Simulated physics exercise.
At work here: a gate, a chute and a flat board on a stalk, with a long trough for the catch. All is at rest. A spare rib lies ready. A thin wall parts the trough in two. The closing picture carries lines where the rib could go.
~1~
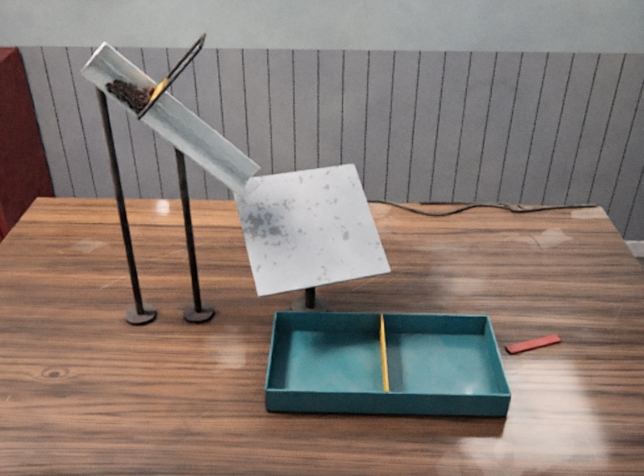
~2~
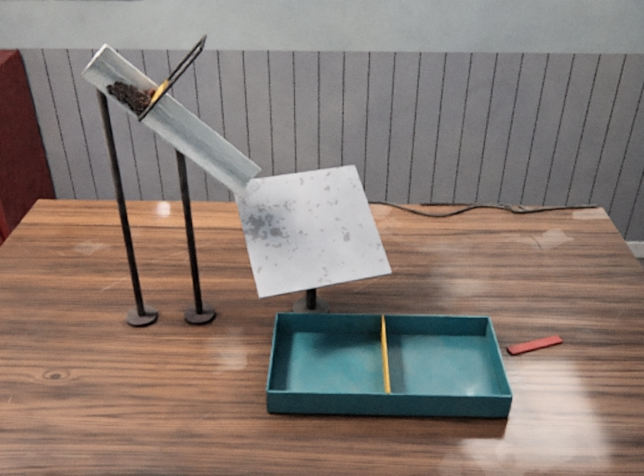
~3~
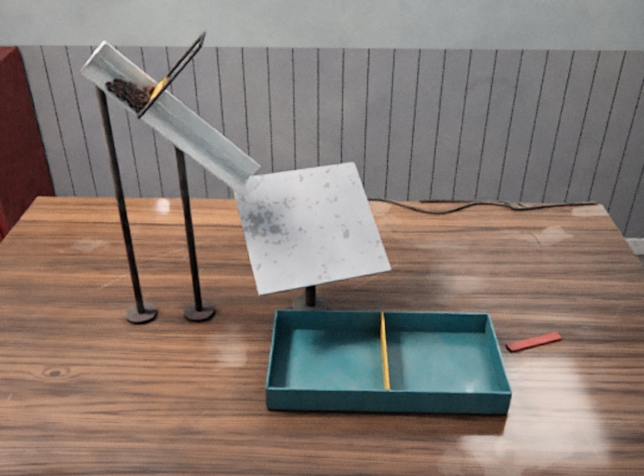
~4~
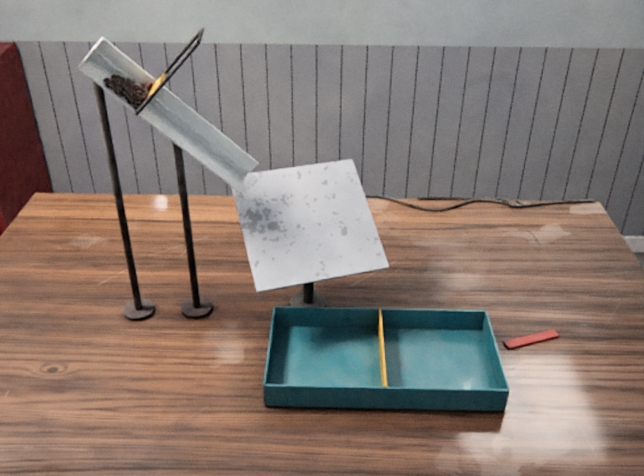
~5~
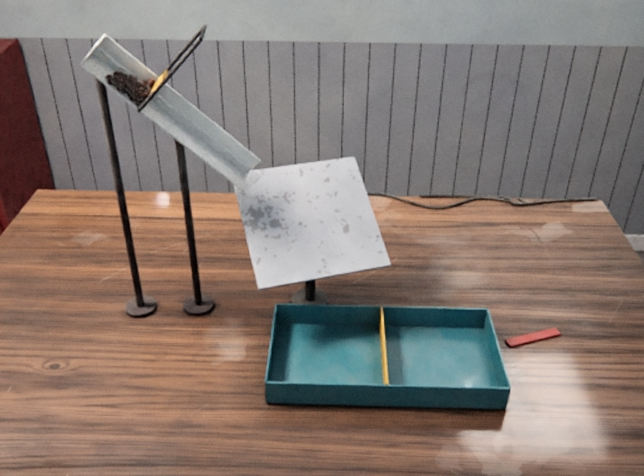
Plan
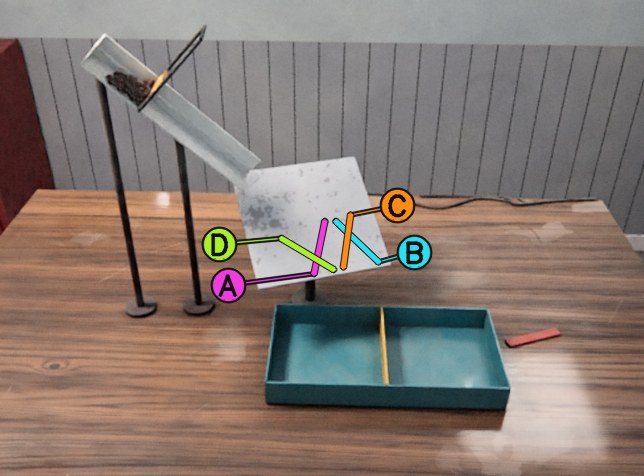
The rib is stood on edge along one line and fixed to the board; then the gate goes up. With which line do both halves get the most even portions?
B is best.
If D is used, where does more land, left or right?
The right half.
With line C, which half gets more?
Left.
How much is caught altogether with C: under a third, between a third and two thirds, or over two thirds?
Over two thirds.
On the marked copy, line A from (324, 221) to (314, 273); line B from (335, 221) to (378, 261); line C from (350, 215) to (343, 266); line D from (281, 238) to (333, 269).
With A, of what is caught, nearly all in the left half, a small part in the right.
With B, of what is caught, about a third in the left half, about two thirds in the right.
With C, of what is caught, nearly all in the left half, a stray few in the right.
With D, of what is caught, a small part in the left half, most in the right.
